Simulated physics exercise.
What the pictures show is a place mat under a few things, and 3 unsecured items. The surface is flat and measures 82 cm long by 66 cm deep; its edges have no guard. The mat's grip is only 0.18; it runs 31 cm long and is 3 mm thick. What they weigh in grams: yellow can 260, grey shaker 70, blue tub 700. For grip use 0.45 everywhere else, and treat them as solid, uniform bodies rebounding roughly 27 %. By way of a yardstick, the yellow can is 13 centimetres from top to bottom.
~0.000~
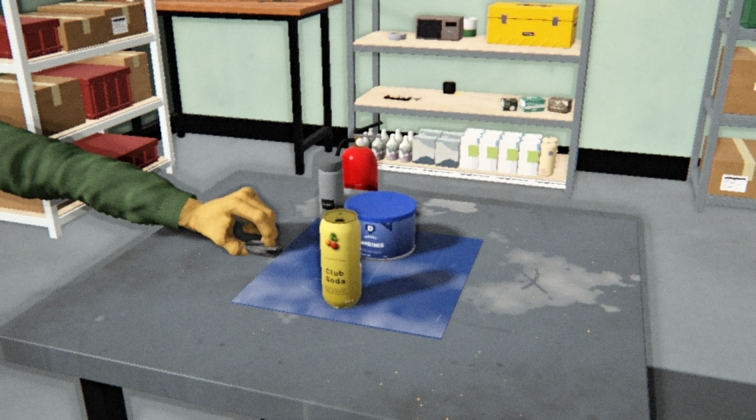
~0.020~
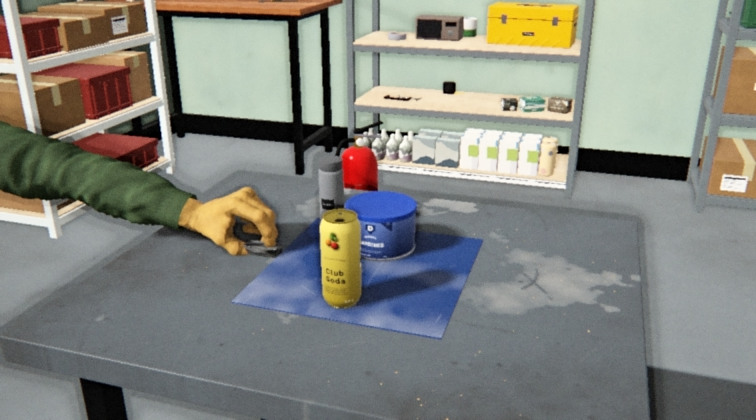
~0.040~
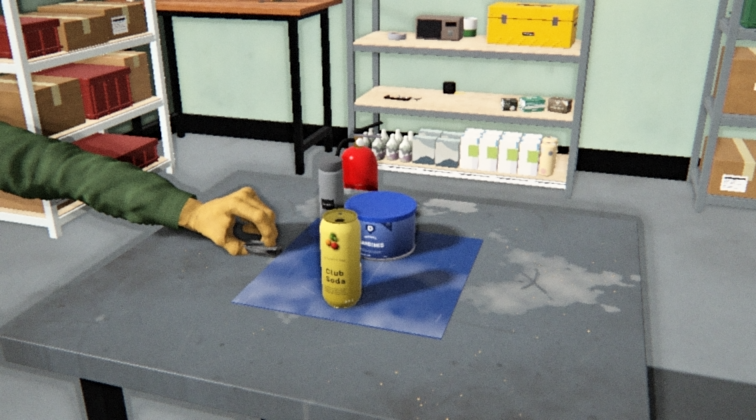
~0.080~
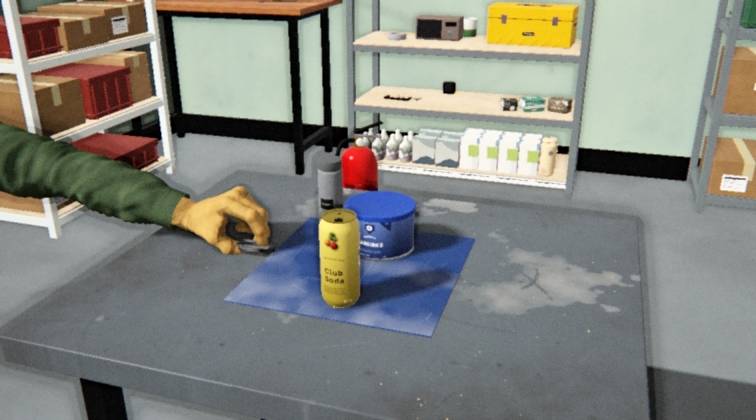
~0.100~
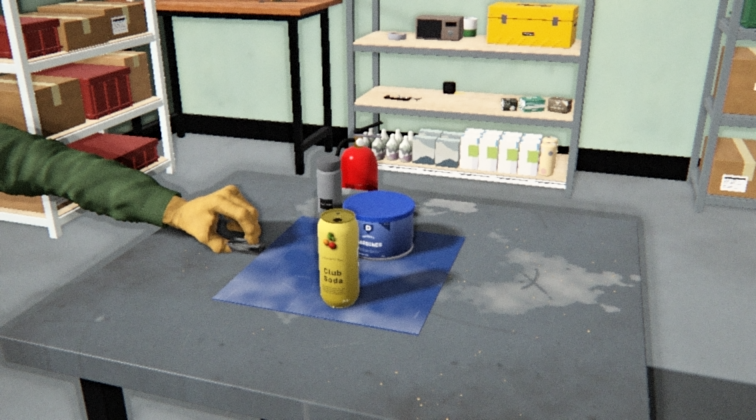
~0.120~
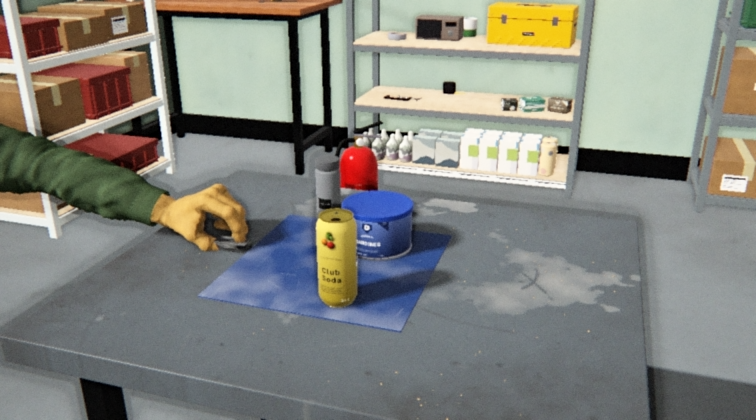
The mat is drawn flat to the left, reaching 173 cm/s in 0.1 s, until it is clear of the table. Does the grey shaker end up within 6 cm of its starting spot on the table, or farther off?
I'd say it ends out of range.
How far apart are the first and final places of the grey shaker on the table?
Net shift near 17 cm.
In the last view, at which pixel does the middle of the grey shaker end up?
The resting point is around (249, 208).
By 0.22 s, mat out by 22 cm; grey shaker 3 cm from its spot near (316, 193); blue tub 3 cm from its spot; yellow can 3 cm from its spot.
By 0.32 s, mat out by 40 cm; grey shaker 7 cm from its spot near (297, 192); yellow can tilted 9°; blue tub 4 cm from its spot.
By 0.52 s, mat out by 74 cm; grey shaker tilted 34° near (276, 189); yellow can tilted 5°; blue tub 4 cm from its spot.
By 0.62 s, mat out by 83 cm; grey shaker tilted 67° near (260, 197); blue tub 4 cm from its spot; yellow can 3 cm from its spot.
When it is over (1.3 s), lying over on the table, grey shaker; the other 2 within 6 cm of the start. End places, in pixels of the last picture, grey shaker near (249, 208).
